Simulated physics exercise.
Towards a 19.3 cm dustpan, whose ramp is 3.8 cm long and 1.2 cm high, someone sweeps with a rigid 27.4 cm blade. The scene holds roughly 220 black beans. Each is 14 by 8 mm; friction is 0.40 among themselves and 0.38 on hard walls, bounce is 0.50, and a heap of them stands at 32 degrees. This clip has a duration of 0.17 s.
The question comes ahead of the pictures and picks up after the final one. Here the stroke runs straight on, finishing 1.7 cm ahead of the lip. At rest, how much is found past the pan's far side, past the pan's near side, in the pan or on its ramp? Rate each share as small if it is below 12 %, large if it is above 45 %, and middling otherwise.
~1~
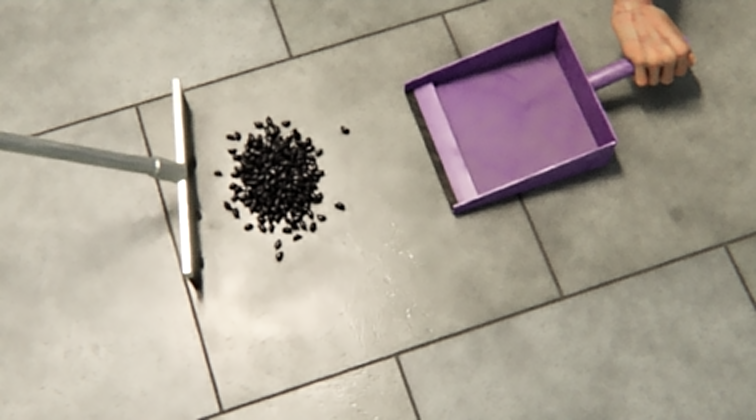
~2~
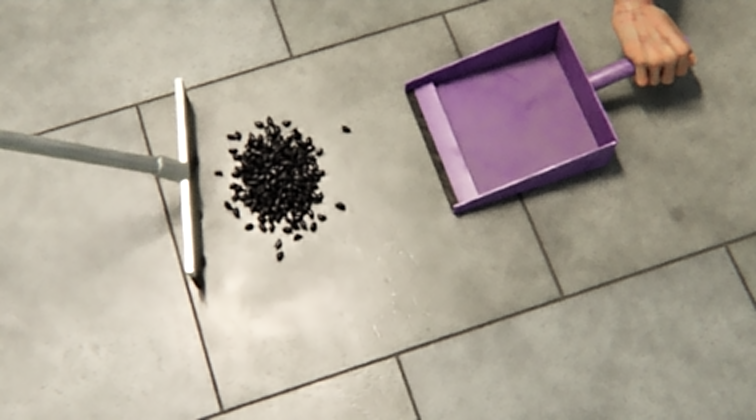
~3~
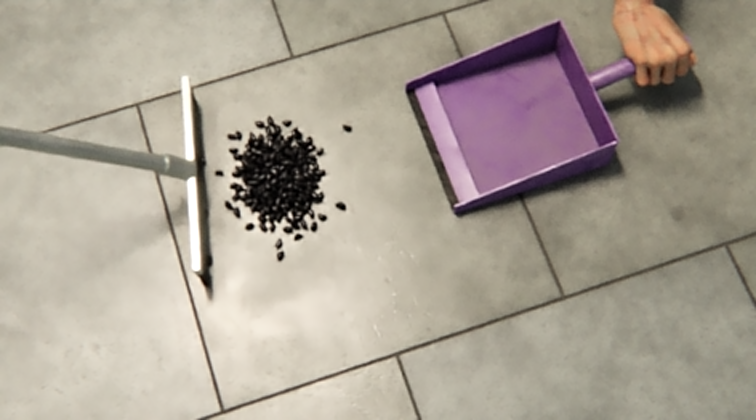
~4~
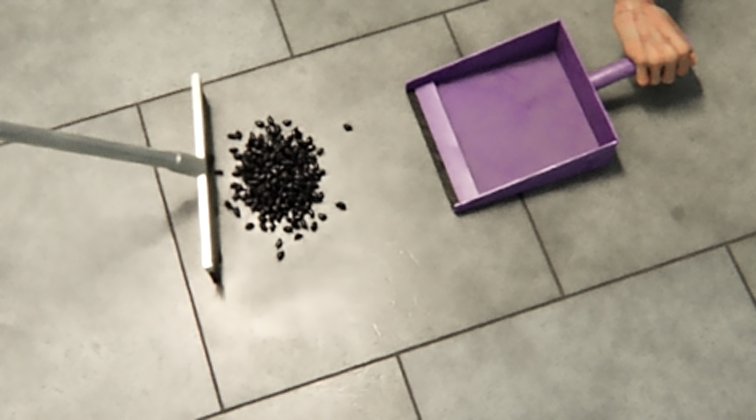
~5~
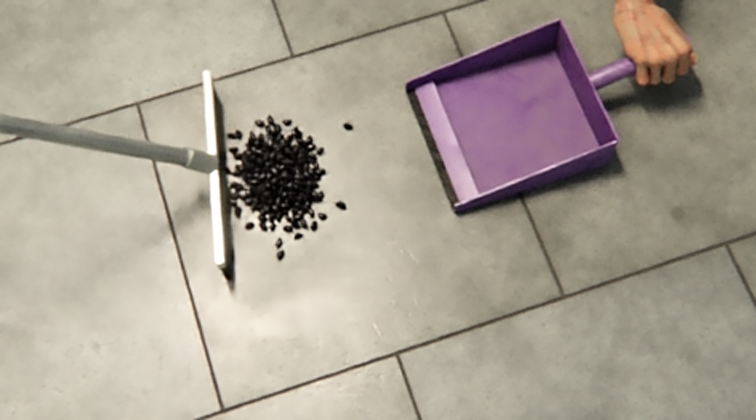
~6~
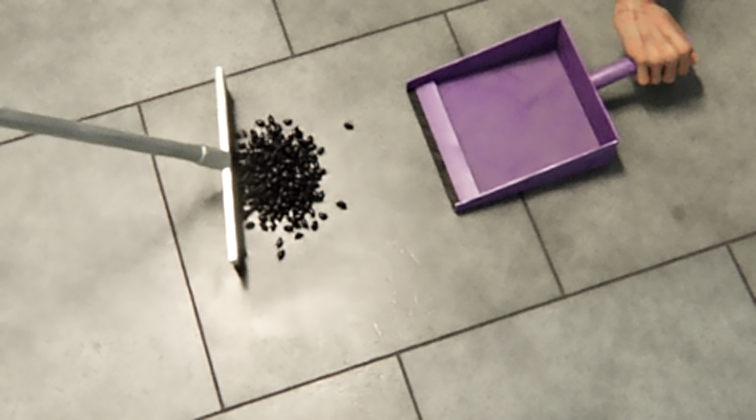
Far side: Small, near side: Small, pan: Middling.
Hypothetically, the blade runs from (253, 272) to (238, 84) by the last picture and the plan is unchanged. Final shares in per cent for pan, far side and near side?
Pan 30 % / far 5 % / near 15 %.
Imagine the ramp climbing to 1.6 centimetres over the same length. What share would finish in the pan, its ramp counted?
I'd guess close to 15 per cent.
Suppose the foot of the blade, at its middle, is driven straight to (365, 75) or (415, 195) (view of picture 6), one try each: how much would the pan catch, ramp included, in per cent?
Close to 0 and 25 in a hundred, in that order.
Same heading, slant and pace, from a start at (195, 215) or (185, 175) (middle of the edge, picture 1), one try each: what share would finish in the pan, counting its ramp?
Some 30 and 15 per cent.
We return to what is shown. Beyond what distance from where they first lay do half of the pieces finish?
That distance is close to 20 cm.
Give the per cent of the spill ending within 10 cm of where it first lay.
The figure is some 0 percent.
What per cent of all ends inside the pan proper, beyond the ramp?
Close to 0 per cent.
Then, 0.25 s after the last picture, middle of the blade 15 cm from the lip; 0 % over the lip, far side 5 %, near side 0 %.
Then, 0.41 s after the last picture, middle of the blade 8 cm from the lip; 0 % over the lip, far side 5 %, near side 5 %.
Then, 0.69 s after the last picture, middle of the blade 4 cm from the lip; 20 % over the lip, far side 5 %, near side 5 %.
In the end, far side 5 %, near side 5 %, pan 20 %, in front of the lip or behind the blade 70 %.
